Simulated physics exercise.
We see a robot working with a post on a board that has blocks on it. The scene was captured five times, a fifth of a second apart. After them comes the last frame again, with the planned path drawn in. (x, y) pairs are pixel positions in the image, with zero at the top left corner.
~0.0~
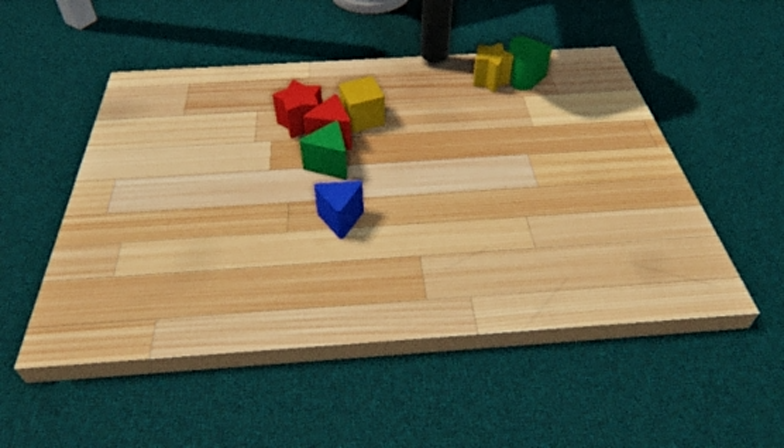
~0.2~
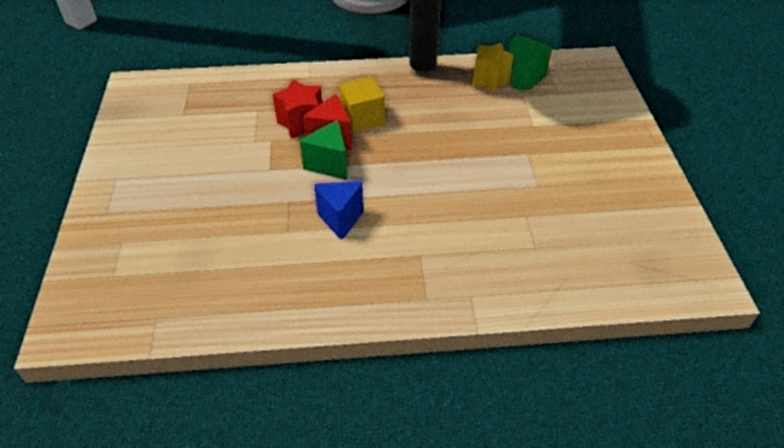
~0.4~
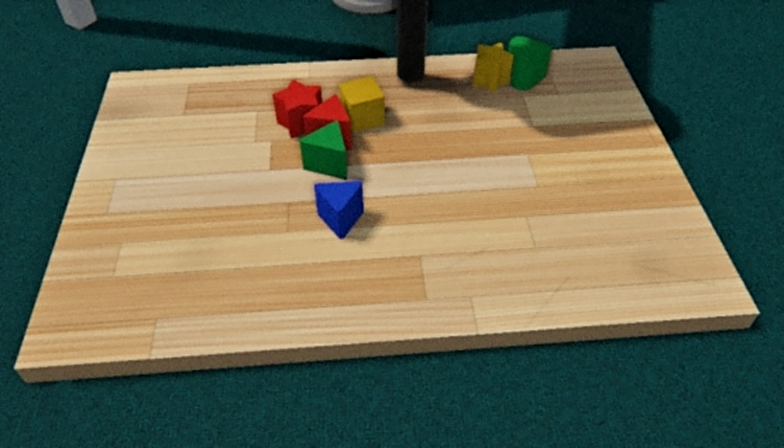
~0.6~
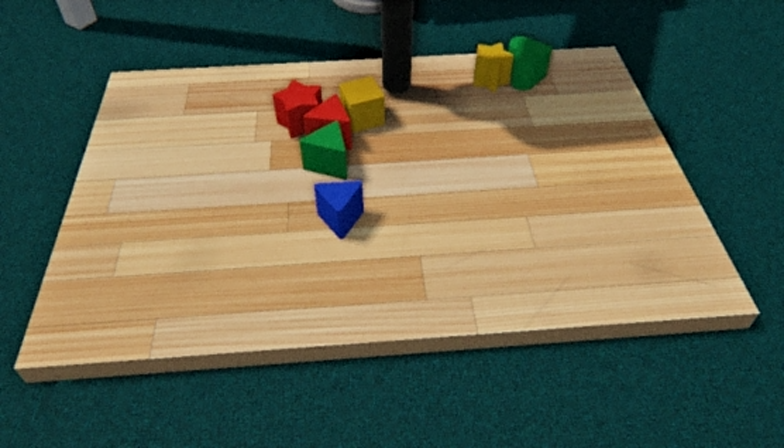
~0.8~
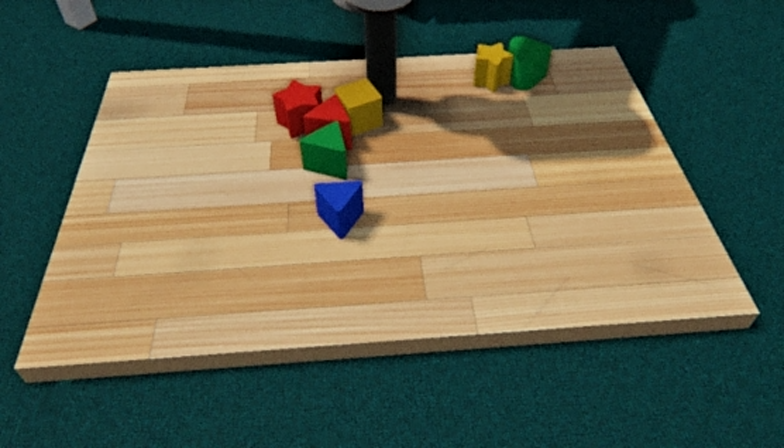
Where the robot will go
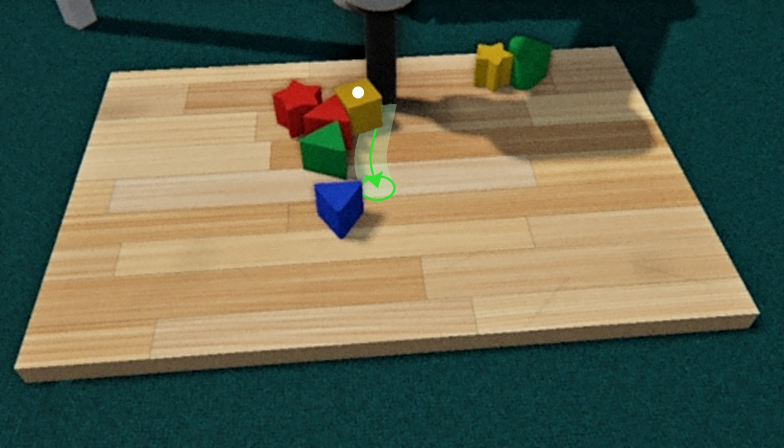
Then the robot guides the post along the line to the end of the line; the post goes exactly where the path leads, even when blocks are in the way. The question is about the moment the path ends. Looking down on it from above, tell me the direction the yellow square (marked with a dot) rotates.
From the top, the block rotates clockwise.
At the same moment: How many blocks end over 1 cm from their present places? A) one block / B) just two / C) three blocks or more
C (three blocks or more)
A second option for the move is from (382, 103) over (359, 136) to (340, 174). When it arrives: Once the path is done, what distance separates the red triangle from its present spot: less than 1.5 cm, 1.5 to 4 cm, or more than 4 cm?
Displacement: Past 4 cm.
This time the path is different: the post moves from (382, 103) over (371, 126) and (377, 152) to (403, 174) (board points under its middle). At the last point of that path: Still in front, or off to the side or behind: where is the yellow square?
As far as I can tell, the yellow square has dropped away to the side or behind.
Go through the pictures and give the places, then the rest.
Post's lower end at (435, 55); green triangle at (327, 137); red triangle at (330, 110); blue triangle at (338, 192); yellow square at (362, 90), in the first frame.
Post at (423, 64); blocks still, in the second frame.
Post at (411, 74); blocks still, in the third frame.
Post at (397, 85); blocks still, in the fourth frame.
Post at (382, 97); green triangle at (327, 137); red triangle at (330, 110); blue triangle at (338, 192); yellow square at (358, 92), in the fifth frame.
Drawn move, from (382, 103) via (376, 129) and (371, 158), ending at (378, 188); the dot is on the yellow square.
What follows on the original path. One third of the way, post at (376, 123); green triangle at (318, 149), turned 25° anticlockwise; red triangle at (311, 120); yellow square at (342, 109).
Two thirds of the way, post at (370, 151); green triangle at (315, 152), turned 45° anticlockwise; red triangle at (299, 122), turned 15° clockwise; yellow square at (334, 115), turned 25° clockwise.
At the end, post at (378, 181); green triangle at (315, 152), turned 45° anticlockwise; red triangle at (299, 122), turned 15° clockwise; blue triangle still; yellow square at (334, 115), turned 25° clockwise.
